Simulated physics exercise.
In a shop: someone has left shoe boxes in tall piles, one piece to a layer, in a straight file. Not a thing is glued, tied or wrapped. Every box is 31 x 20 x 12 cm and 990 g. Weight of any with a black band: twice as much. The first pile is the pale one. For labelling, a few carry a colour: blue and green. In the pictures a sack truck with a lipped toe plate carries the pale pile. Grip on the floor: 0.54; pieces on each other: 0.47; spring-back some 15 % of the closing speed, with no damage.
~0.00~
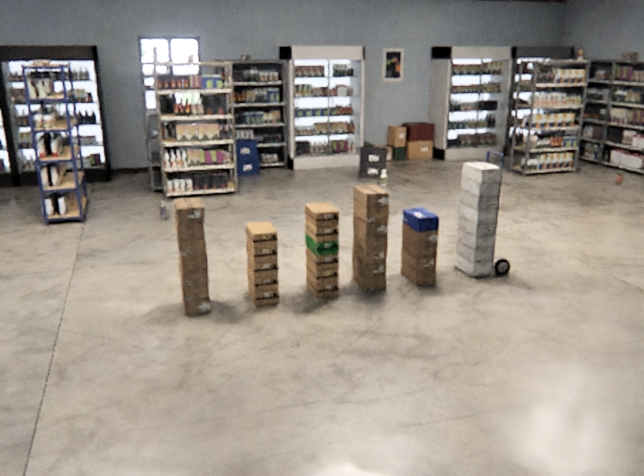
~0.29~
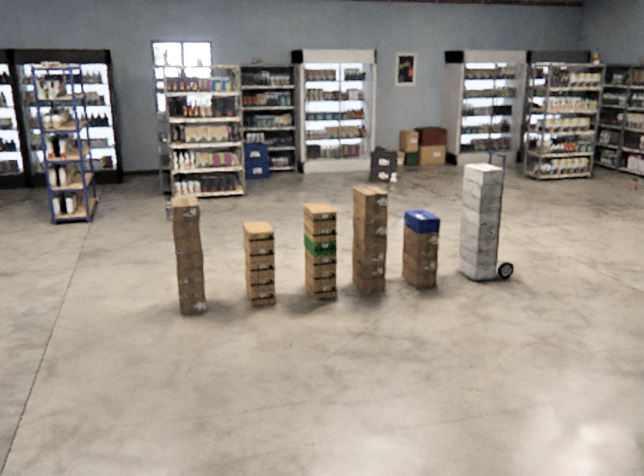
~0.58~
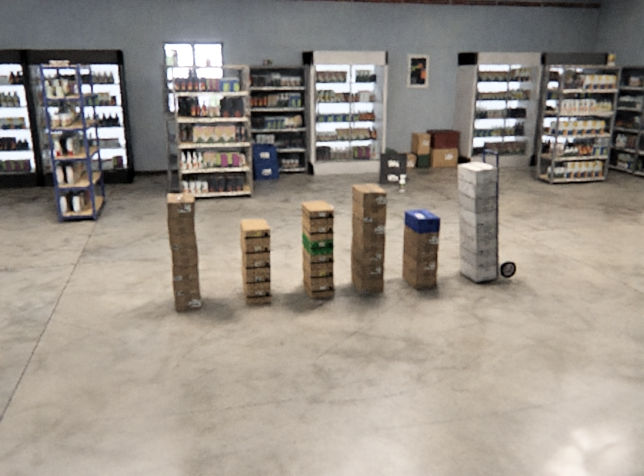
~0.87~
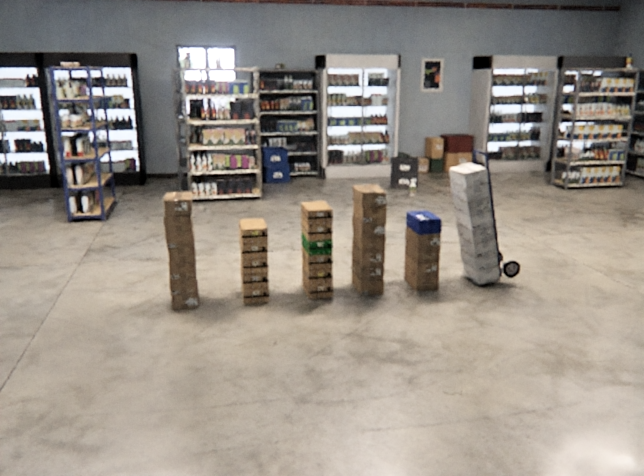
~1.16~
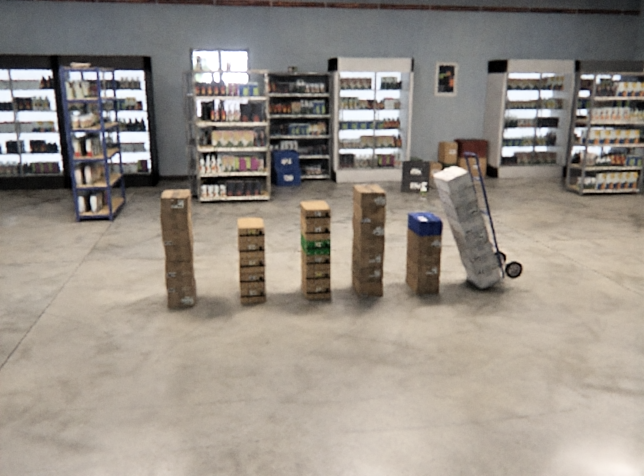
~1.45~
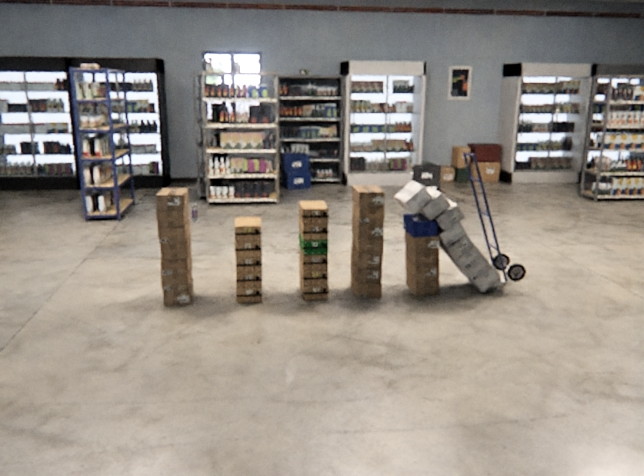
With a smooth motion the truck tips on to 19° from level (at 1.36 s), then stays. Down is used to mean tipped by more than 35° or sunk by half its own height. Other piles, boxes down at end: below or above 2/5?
Below 2/5.
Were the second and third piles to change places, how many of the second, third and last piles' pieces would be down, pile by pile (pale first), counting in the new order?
Second 7, third 5, last 6.
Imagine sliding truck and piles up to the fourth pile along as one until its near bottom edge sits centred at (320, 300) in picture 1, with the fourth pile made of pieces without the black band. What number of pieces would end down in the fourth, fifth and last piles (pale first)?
Result: Fourth pile 0, fifth pile 0, last pile 0.
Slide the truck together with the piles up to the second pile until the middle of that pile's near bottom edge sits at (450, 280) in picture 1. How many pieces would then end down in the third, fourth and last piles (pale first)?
Third 0, fourth 0, last 0.
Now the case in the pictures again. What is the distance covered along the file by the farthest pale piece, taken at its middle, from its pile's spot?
Distance: Near 90 cm.
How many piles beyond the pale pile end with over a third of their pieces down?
The total is 0.
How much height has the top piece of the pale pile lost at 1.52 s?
Some 25 centimetres.
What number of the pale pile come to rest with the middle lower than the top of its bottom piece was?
For the pale pieces, I get 3.
After 1.52 s, 7 of the pale pile down; none of the 30 other boxes down, 5 disturbed; blue box 6° from how it stood.
After 1.64 s, 8 of the pale pile down; none of the 30 other boxes down, 6 disturbed; blue box 11° from how it stood.
After 1.82 s, 8 of the pale pile down; none of the 30 other boxes down, 6 disturbed; blue box 7° from how it stood.
In the end (2.6 s), 8 of the pale pile down; none of the 30 other boxes down, 6 disturbed; blue box 7° from how it stood; green box unmoved. That is 0 per cent. From the last view, middles, blue box near (407, 226), green box near (313, 243).
